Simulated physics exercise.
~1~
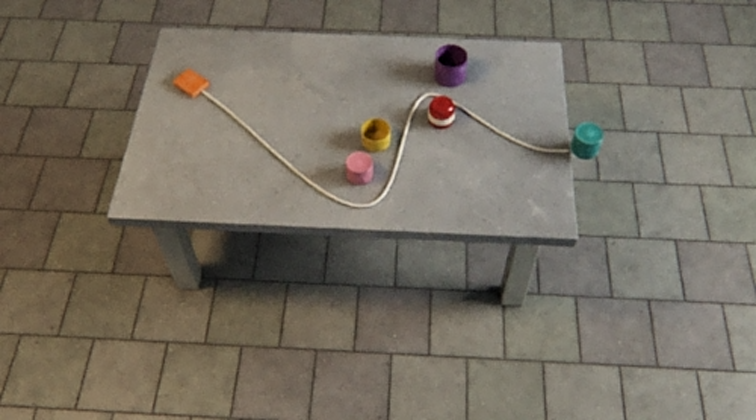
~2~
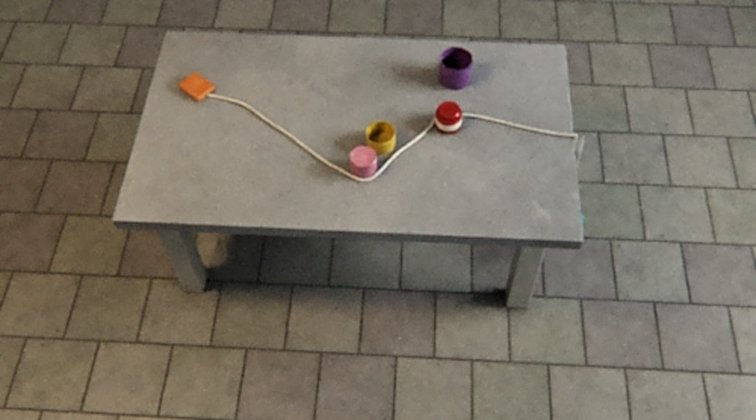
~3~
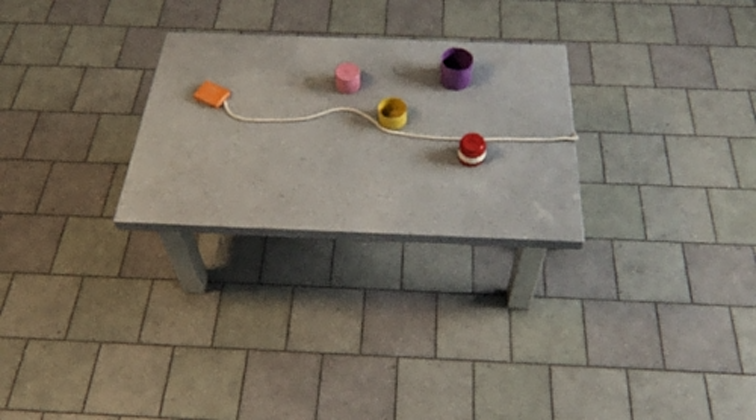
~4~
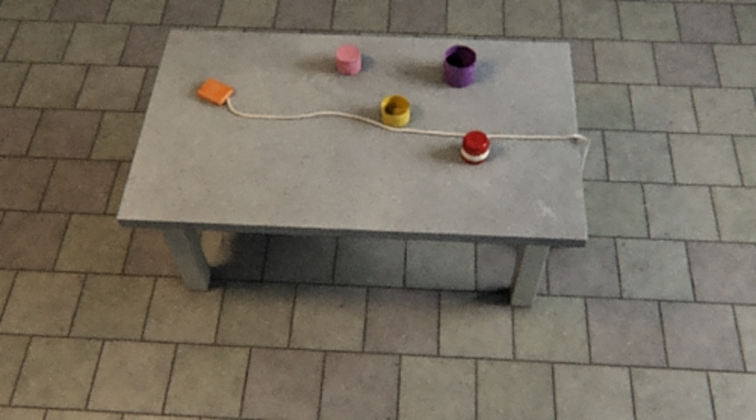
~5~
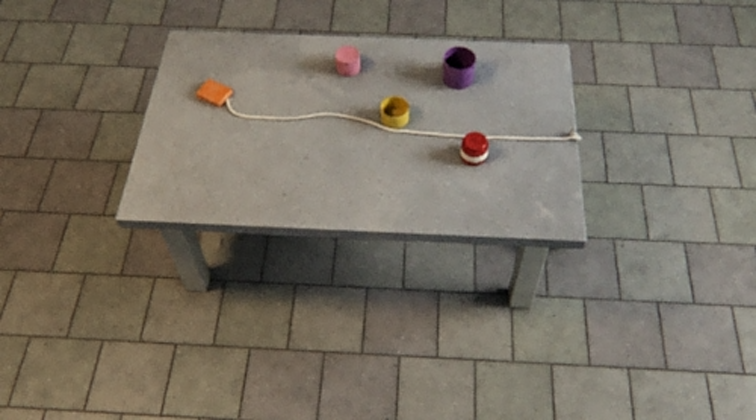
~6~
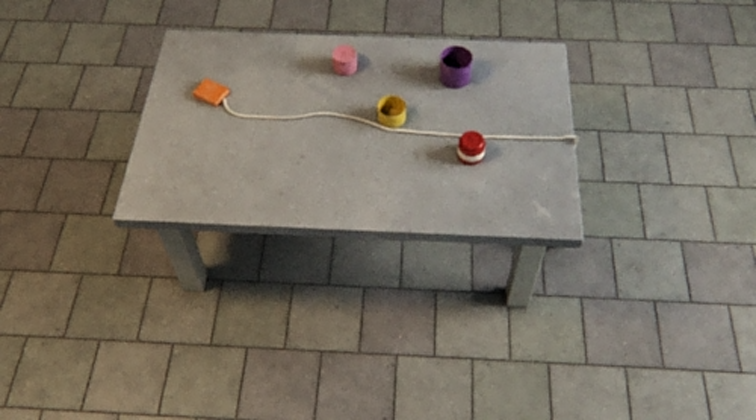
Teal cup dropping off the table's right edge, its white cord straightening and shifting the pink, yellow and red containers before settling.
